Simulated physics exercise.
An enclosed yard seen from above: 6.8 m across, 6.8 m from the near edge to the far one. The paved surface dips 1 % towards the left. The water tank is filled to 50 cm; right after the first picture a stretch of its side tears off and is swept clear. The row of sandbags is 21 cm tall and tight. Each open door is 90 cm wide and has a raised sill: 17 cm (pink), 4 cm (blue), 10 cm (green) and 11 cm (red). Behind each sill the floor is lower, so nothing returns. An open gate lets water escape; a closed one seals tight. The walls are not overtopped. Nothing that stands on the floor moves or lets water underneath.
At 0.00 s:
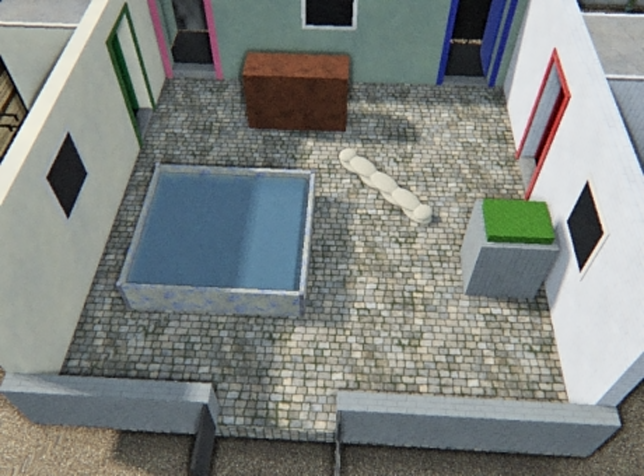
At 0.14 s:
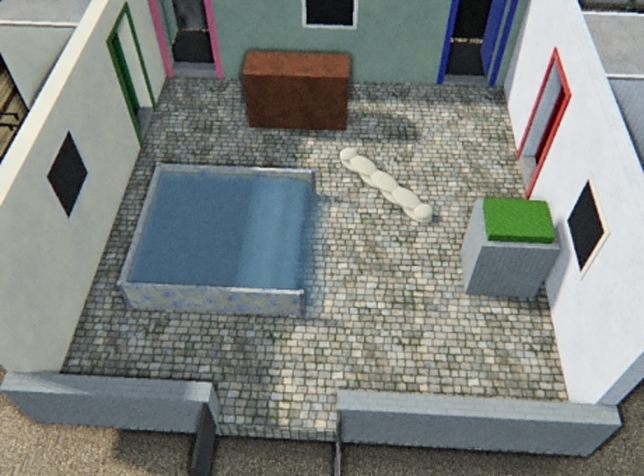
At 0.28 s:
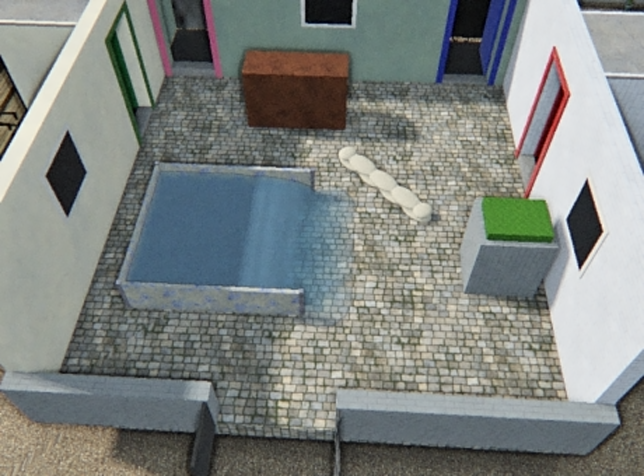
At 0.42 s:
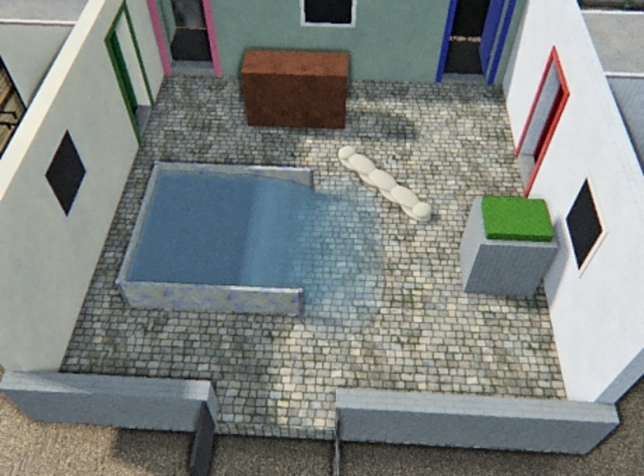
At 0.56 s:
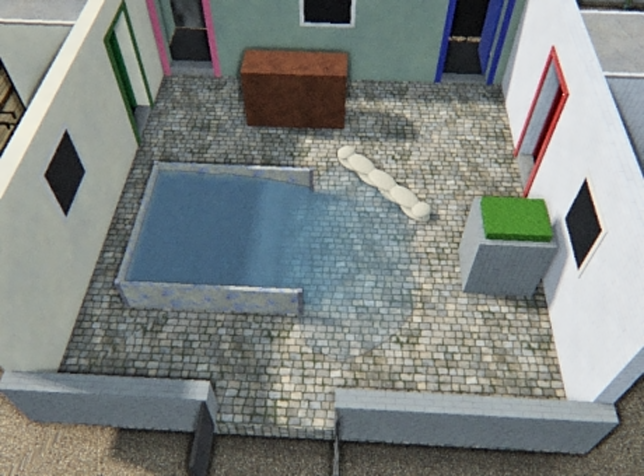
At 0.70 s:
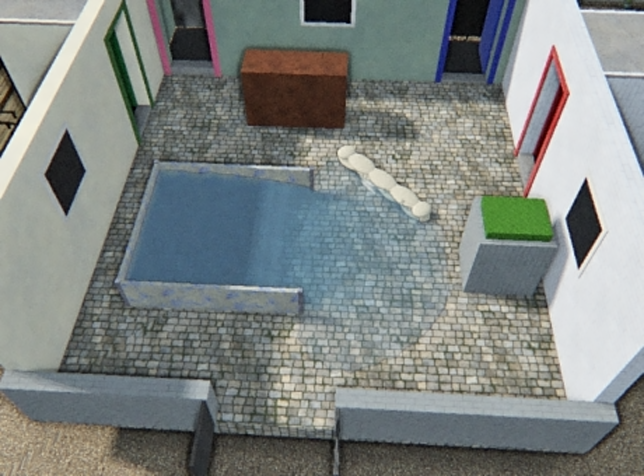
A water tank's right side opens and water spreads rightward across the paved yard.
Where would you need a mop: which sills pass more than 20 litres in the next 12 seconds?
Door by door: At the pink door it keeps below the limit; at the blue door it passes the limit; at the green door it does not reach the limit; at the red door it does not reach the limit.
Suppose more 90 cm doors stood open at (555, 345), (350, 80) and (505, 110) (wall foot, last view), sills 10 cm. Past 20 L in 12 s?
In that order: Over, below, under.
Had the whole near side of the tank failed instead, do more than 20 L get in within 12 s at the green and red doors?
Against that limit: Green under, red not over.
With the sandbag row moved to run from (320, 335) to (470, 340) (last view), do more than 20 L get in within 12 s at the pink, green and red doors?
Against that limit: Pink under, green not over, red over.
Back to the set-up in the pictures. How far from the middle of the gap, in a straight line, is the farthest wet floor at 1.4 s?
Roughly 3.8 m.
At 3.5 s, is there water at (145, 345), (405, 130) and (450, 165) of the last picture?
In turn: Not reached, still dry, under water.
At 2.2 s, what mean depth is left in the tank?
About 23 cm.
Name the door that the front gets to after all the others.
Last comes the pink one.
After 1.4 s water covers 25 % of the floor and is deepest (36 cm) near (450, 257); pink door not reached, blue door not reached, green door not reached, red door not reached.
After 2.2 s water covers 35 % of the floor and is deepest (33 cm) near (451, 267); pink door not reached, blue door not reached, green door not reached, red door 6 cm at the sill, 0 L in.
After 3.5 s water covers 50 % of the floor and is deepest (28 cm) near (488, 366); pink door not reached, blue door 3 cm at the sill, 0 L in, green door not reached, red door 11 cm at the sill, 0 L in.
After 7.0 s water covers 90 % of the floor and is deepest (17 cm) near (64, 358); pink door 4 cm at the sill, 0 L in, blue door 9 cm at the sill, 75 L in, green door 6 cm at the sill, 0 L in, red door 5 cm at the sill, 1 L in.
After 12.0 s water covers 95 % of the floor and is deepest (12 cm) near (163, 79); pink door 10 cm at the sill, 0 L in, blue door 4 cm at the sill, 108 L in, green door 10 cm at the sill, 6 L in, red door 2 cm at the sill, 1 L in.
